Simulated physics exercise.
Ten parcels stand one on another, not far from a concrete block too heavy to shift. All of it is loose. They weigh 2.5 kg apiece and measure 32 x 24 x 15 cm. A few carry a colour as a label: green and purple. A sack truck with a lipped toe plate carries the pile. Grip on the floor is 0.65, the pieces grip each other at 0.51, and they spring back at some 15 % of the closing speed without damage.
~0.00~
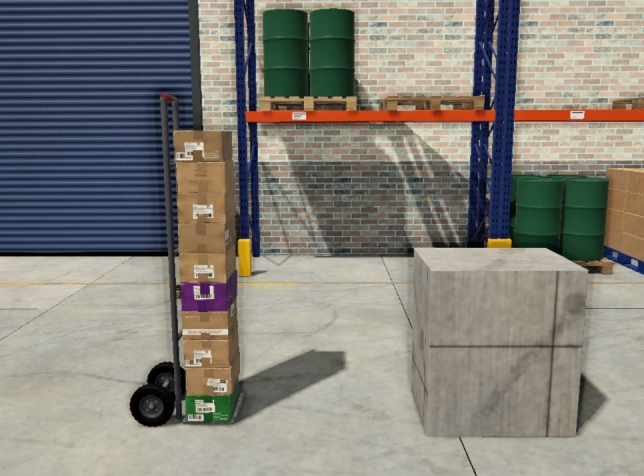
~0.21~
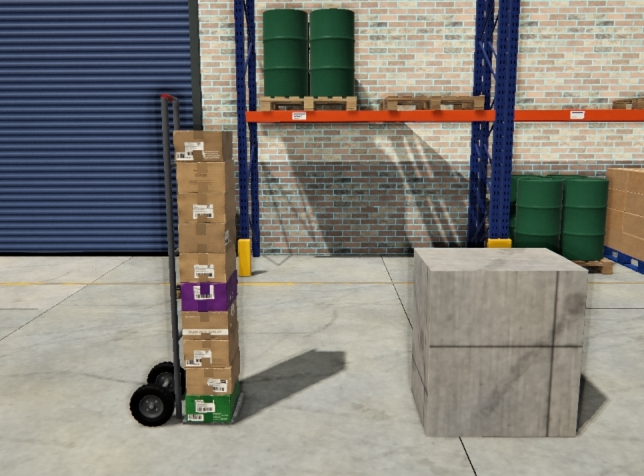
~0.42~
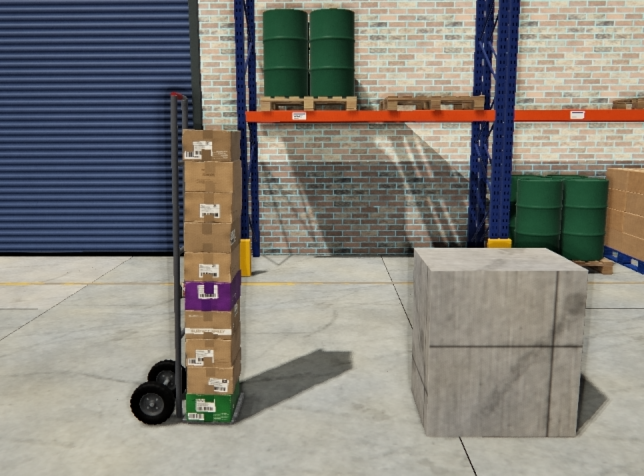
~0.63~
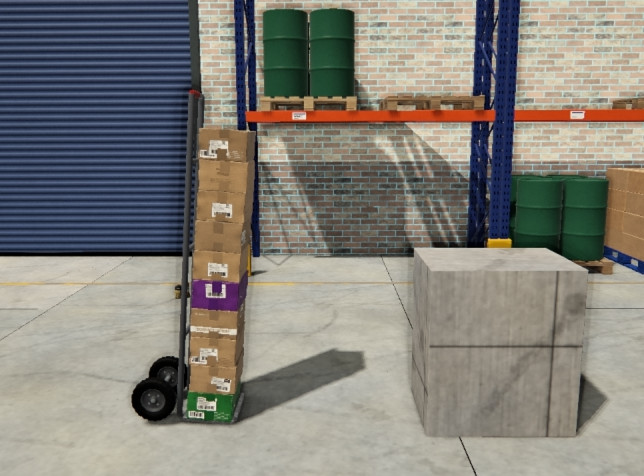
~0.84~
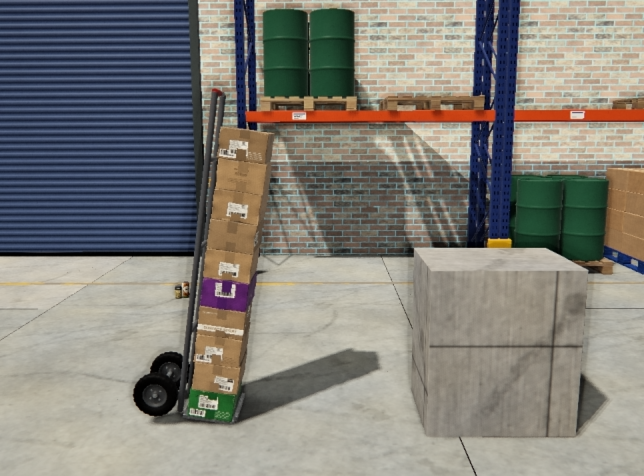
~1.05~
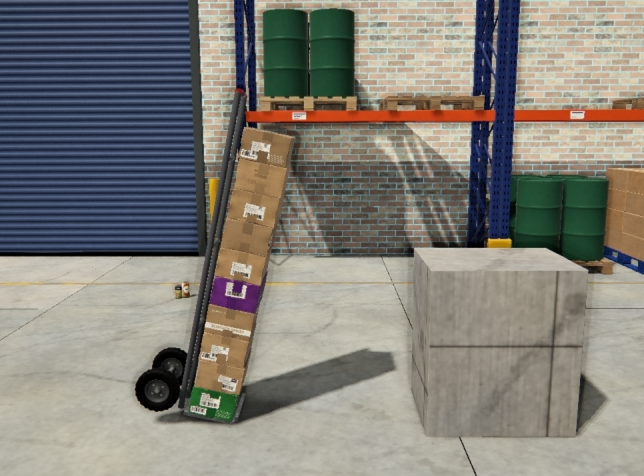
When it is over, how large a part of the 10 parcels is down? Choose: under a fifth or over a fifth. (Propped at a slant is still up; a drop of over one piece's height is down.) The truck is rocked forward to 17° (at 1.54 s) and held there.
Ending down: More than a fifth.
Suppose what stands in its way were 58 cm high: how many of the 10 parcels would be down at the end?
In that case 8.
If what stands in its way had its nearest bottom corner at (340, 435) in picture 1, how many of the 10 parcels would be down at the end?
In that case 3.
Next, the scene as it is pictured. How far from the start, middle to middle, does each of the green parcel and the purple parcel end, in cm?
Moved: Green 15, purple 70.
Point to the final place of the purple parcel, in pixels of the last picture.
At about (334, 338).
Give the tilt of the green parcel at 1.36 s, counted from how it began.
About 25°.
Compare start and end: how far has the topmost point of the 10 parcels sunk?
Some 44 cm lower.
After 1.36 s, none of the 10 parcels down, 10 disturbed; purple parcel 23° from how it stood; green parcel 23° from how it stood.
After 1.66 s, 5 of the 10 parcels down; purple parcel 46° from how it stood, 12 cm lower; green parcel 46° from how it stood.
In the end (2.6 s), 7 of the 10 parcels down; green parcel 60° from how it stood; purple parcel 60° from how it stood, 28 cm lower. That is 70 per cent. From the last view, middles, green parcel near (234, 383), purple parcel near (334, 338).
